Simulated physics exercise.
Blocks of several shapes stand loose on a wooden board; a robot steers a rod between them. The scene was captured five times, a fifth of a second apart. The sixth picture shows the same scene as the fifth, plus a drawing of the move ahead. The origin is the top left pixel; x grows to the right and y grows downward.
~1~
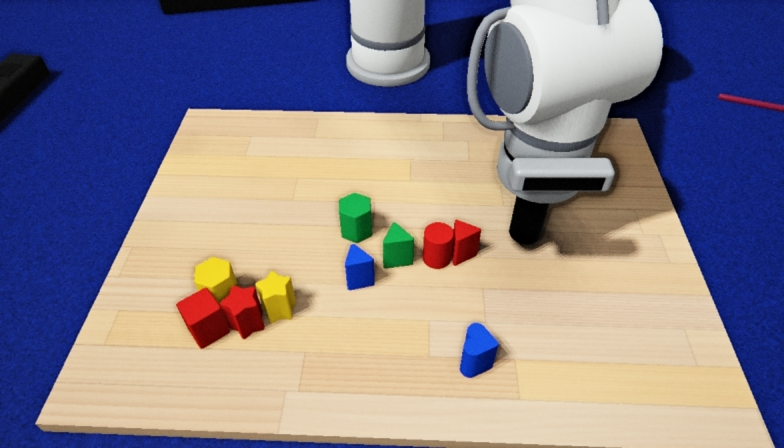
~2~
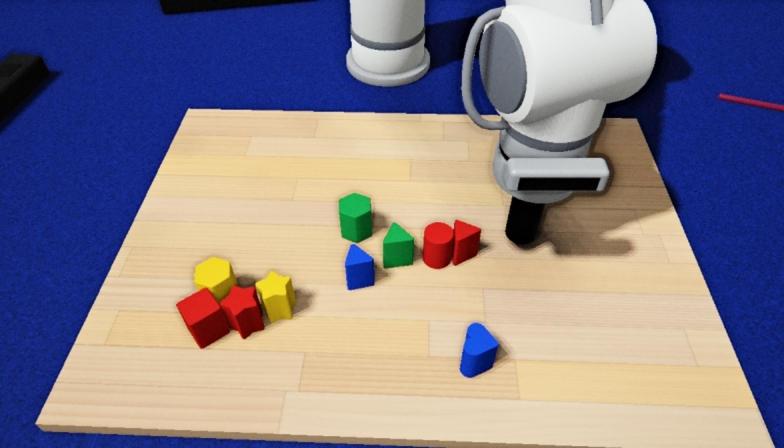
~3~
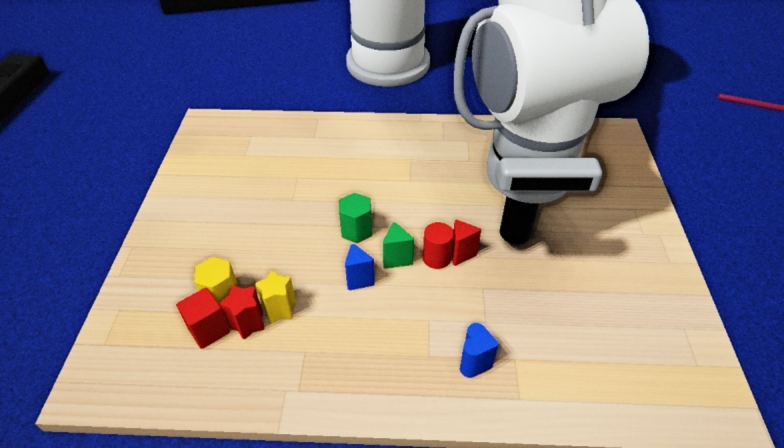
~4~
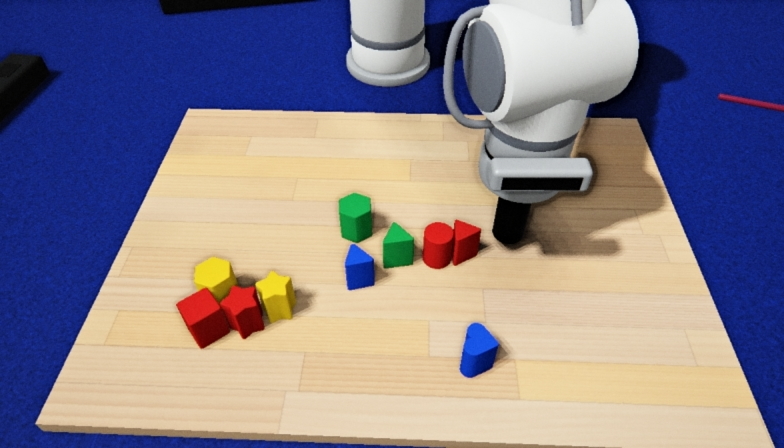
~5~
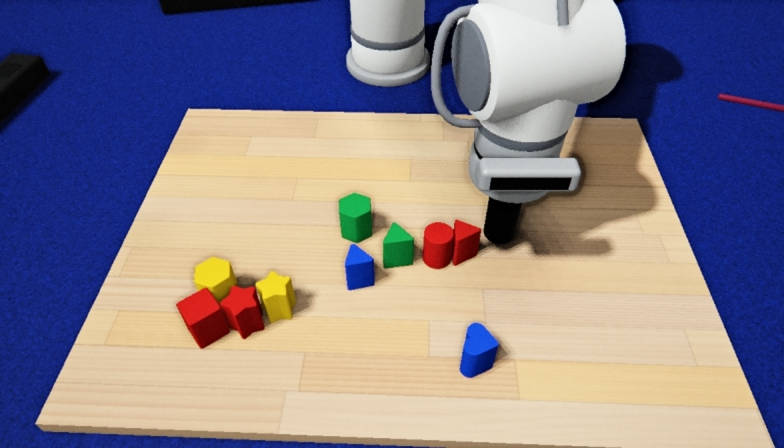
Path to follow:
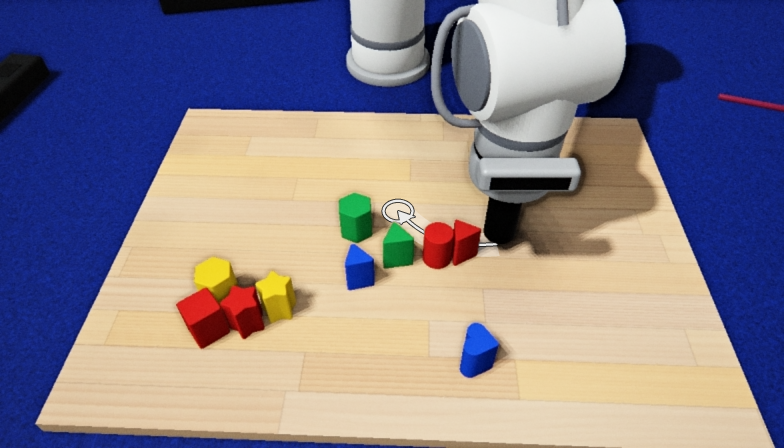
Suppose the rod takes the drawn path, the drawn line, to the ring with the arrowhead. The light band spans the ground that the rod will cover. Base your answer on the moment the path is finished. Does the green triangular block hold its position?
The answer is yes.
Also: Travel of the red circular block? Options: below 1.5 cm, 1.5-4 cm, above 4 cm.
Range: Under 1.5 cm.
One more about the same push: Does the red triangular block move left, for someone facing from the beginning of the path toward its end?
Yes, that is what happens.
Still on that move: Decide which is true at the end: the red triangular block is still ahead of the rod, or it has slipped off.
Slid off.
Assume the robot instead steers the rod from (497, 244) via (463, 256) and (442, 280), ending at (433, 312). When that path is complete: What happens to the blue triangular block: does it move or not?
It is still on its spot.
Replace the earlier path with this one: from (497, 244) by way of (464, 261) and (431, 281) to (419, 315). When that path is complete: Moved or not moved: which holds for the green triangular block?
That block is going to get moved.
The drawn path runs from (497, 244) through (458, 244) and (423, 231) to (398, 211).
The first path, step by step. One third of the way, rod (458, 232); red circular block (431, 235); red triangular block (456, 236).
Two thirds of the way, rod (422, 220); red circular block (430, 235); red triangular block (456, 236).
At the end, rod (398, 200); green triangular block not moved; red circular block (430, 235); red triangular block (456, 236).
